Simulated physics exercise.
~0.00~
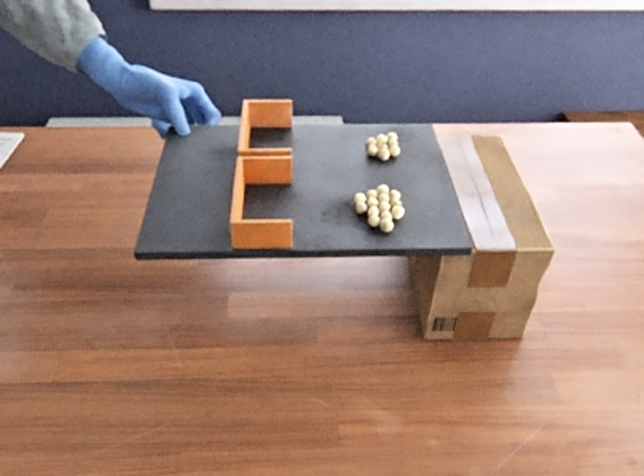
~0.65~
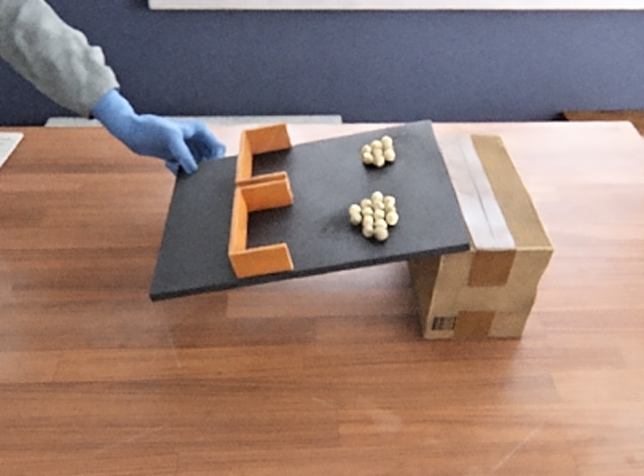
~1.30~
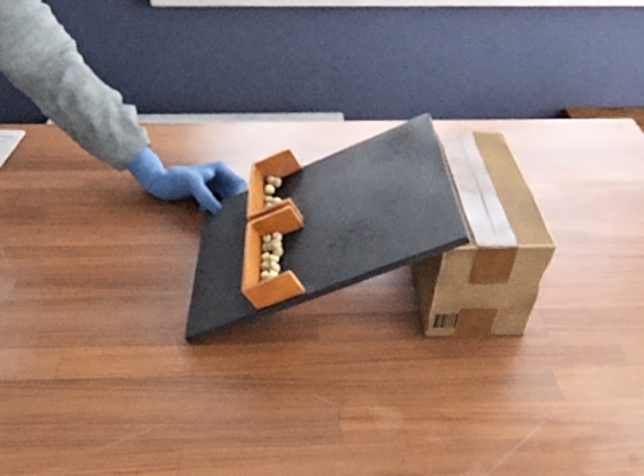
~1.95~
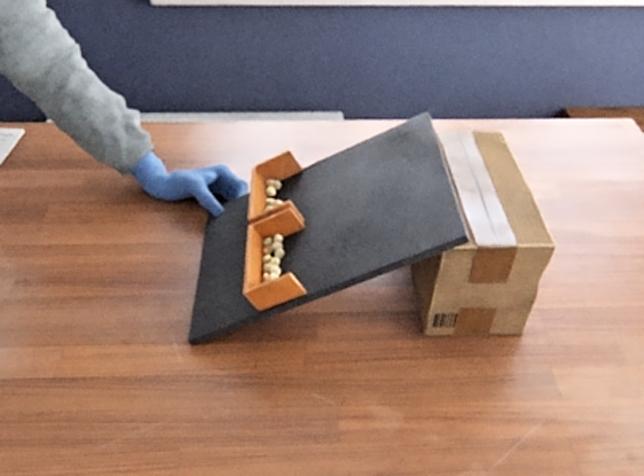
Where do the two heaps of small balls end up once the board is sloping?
Both the near heap and the far heap end up gathered against their orange fences, and neither goes over.
